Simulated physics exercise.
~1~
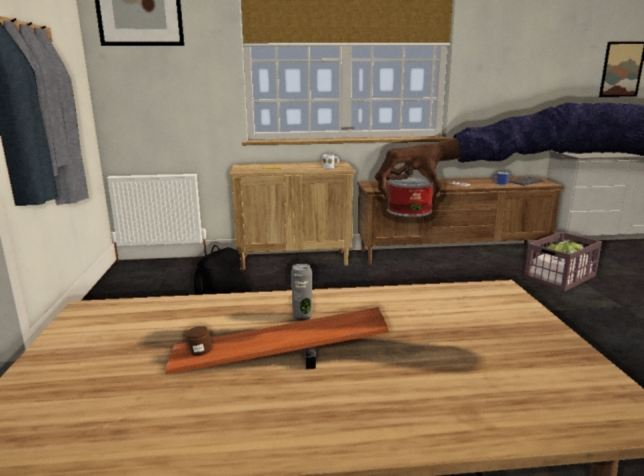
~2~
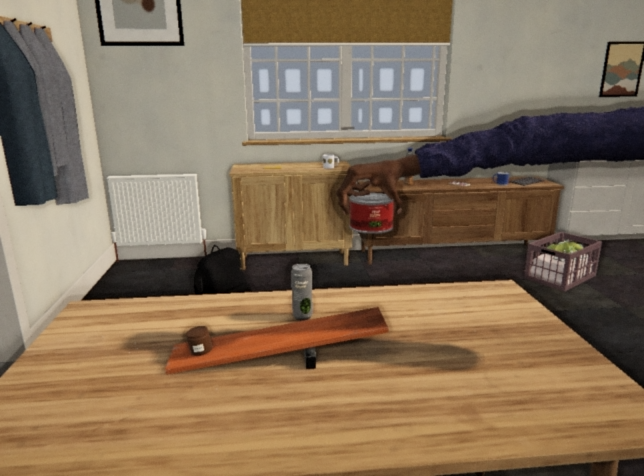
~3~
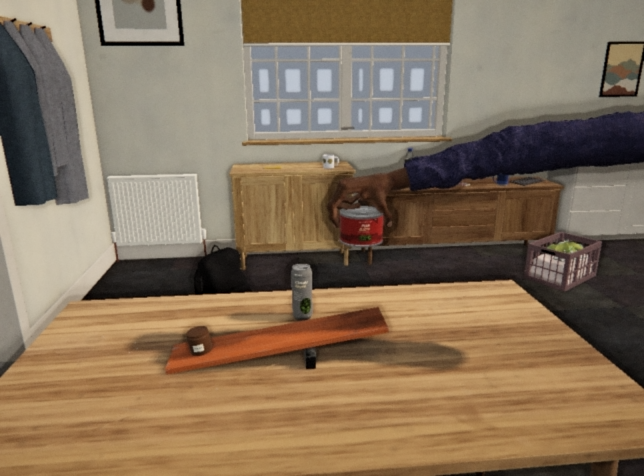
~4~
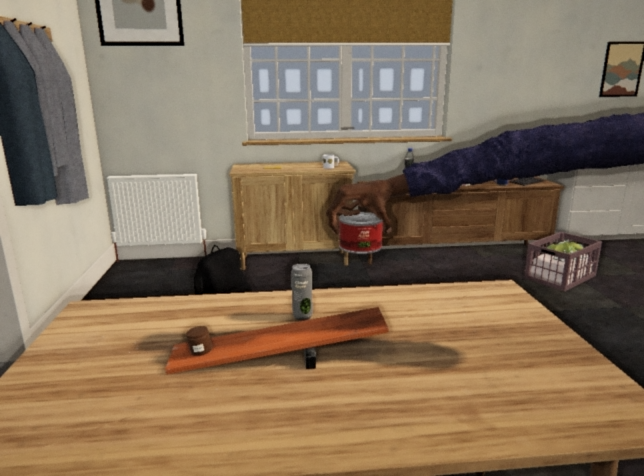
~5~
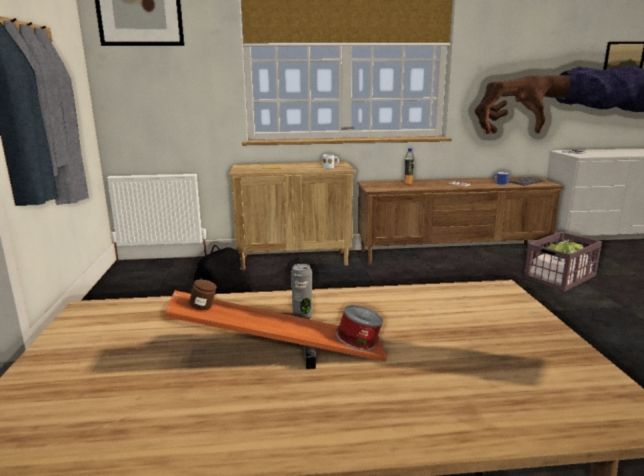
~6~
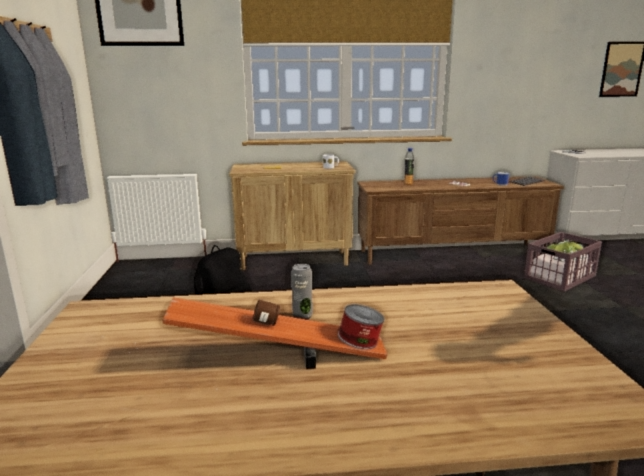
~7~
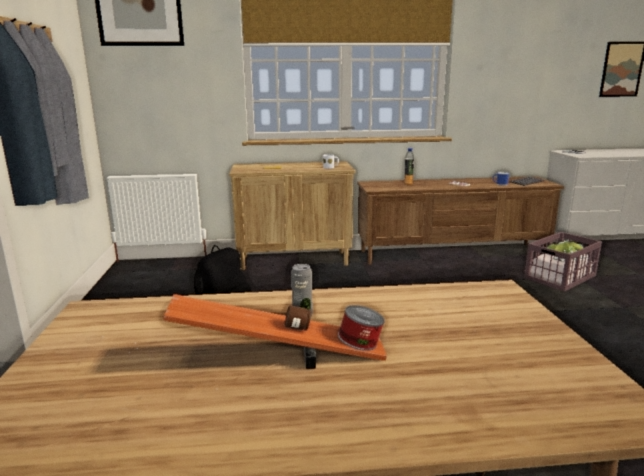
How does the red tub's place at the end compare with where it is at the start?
At the start the red tub is held up in a hand above and beyond the right side of the see-saw. By the end it is lower and a little further left, resting on the lowered right end of the orange plank.
